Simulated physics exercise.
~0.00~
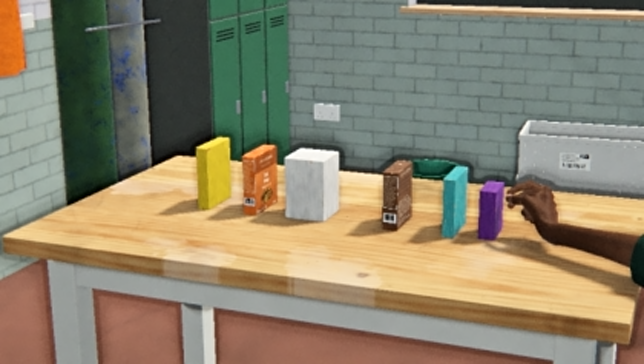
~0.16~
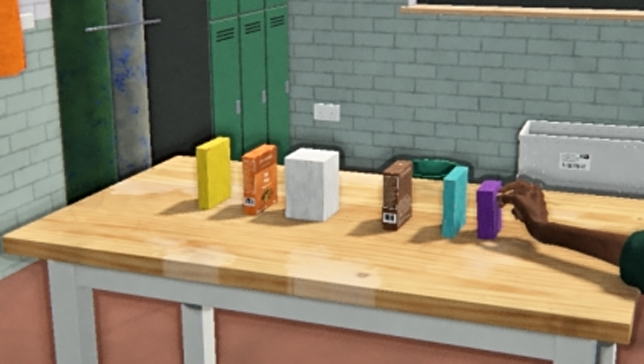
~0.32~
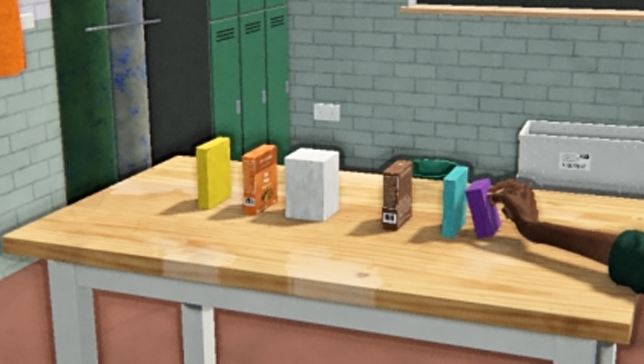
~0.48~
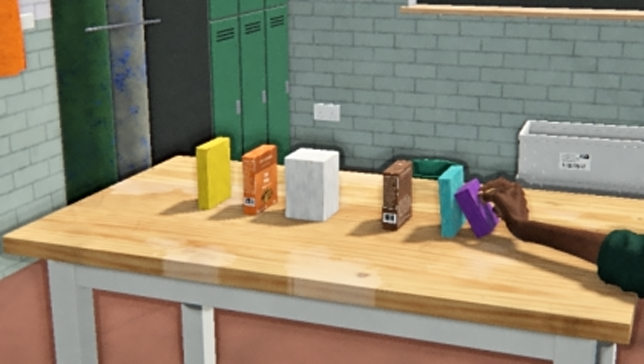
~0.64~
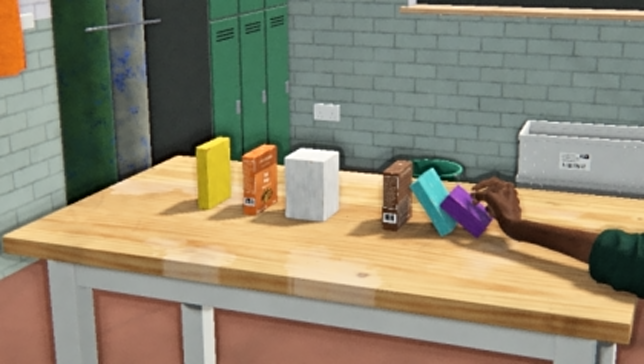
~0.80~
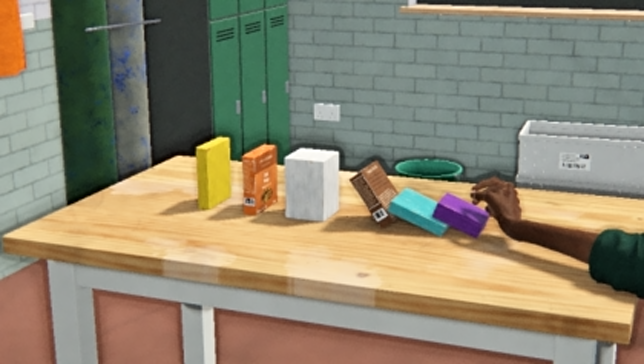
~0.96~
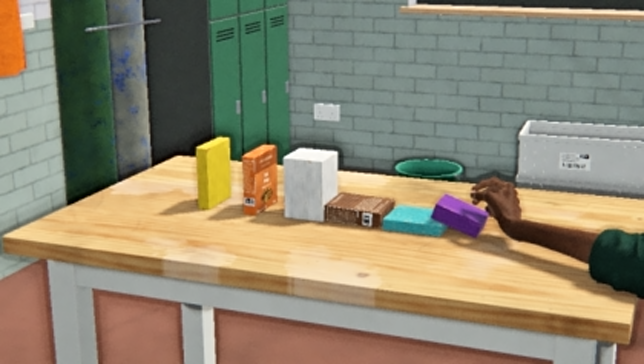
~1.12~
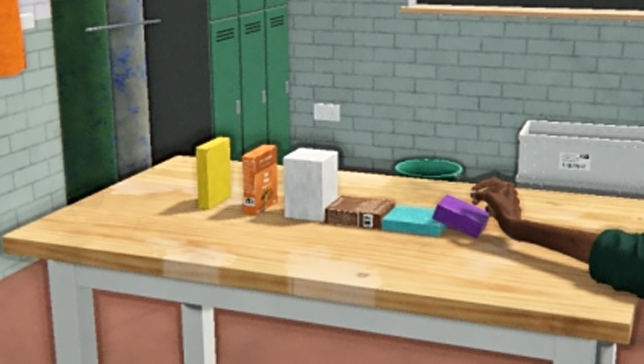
Hand tipping a purple block leftward, toppling the turquoise block and brown packet, while the white block, orange packet and yellow board stay standing.
